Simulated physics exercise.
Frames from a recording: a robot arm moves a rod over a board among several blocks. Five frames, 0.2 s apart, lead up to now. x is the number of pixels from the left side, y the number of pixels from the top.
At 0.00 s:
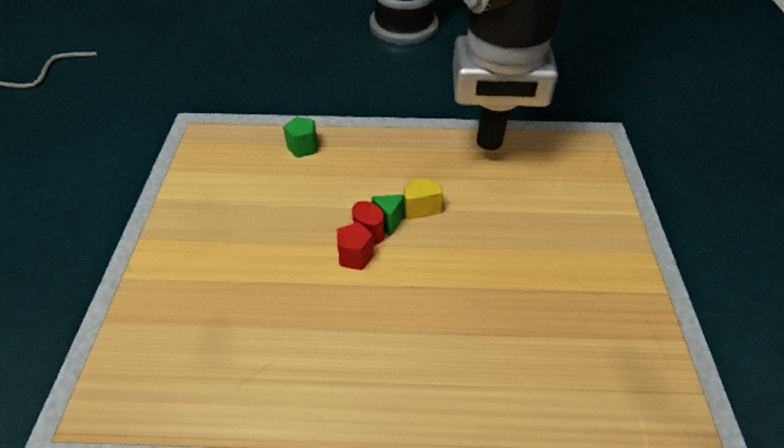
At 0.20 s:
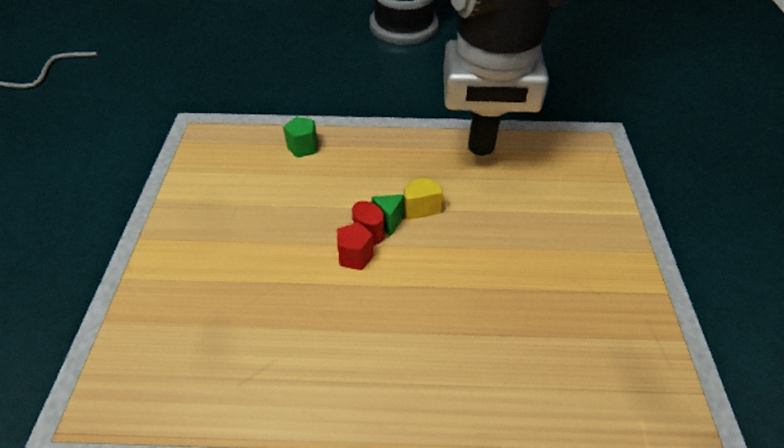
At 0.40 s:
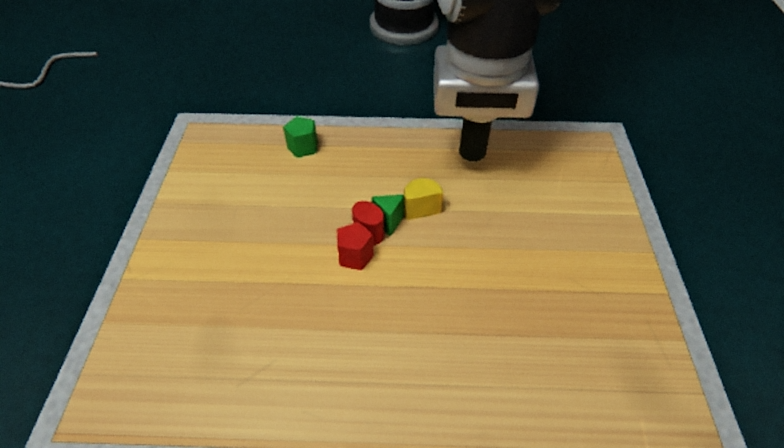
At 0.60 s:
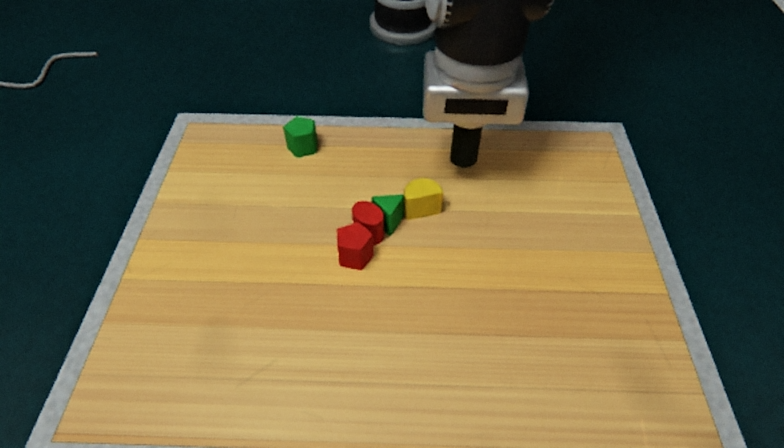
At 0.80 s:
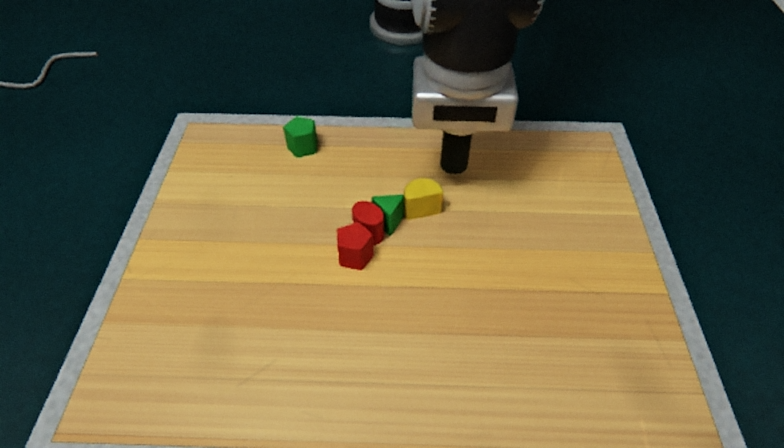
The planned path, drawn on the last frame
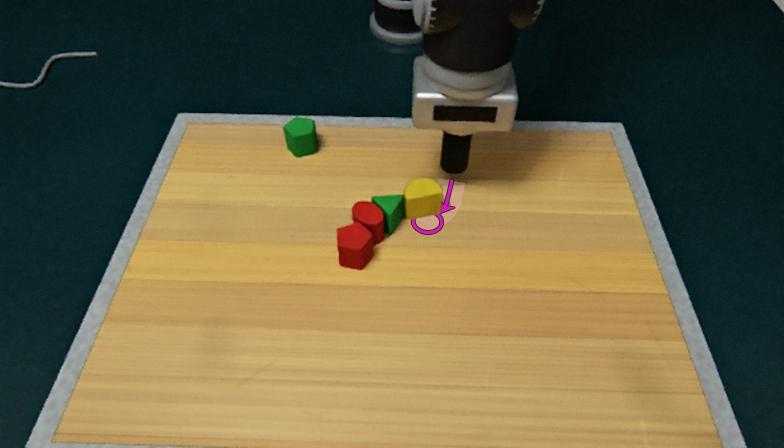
A robot arm moves its black rod slightly left and down above the still blocks.
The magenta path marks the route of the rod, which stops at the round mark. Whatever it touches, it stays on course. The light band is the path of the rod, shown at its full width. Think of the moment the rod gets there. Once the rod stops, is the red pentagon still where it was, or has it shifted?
Well, the red pentagon holds its place.
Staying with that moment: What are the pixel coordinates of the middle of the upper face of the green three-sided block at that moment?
Answer: (373, 192).
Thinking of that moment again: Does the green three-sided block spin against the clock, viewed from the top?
In short: Yes.
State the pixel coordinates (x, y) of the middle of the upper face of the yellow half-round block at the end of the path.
My prediction: (399, 196).
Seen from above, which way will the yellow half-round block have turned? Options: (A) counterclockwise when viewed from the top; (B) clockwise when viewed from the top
Letter B.
Path on the board, from (452, 181) over (448, 195) and (442, 210) to (427, 222).
Halfway along, rod (448, 188); yellow half-round block (420, 190).
At the end, rod (429, 206); red pentagon in place; red elliptical block (364, 212); green three-sided block (373, 192), turned 50° anticlockwise; yellow half-round block (399, 196), turned 80° clockwise.
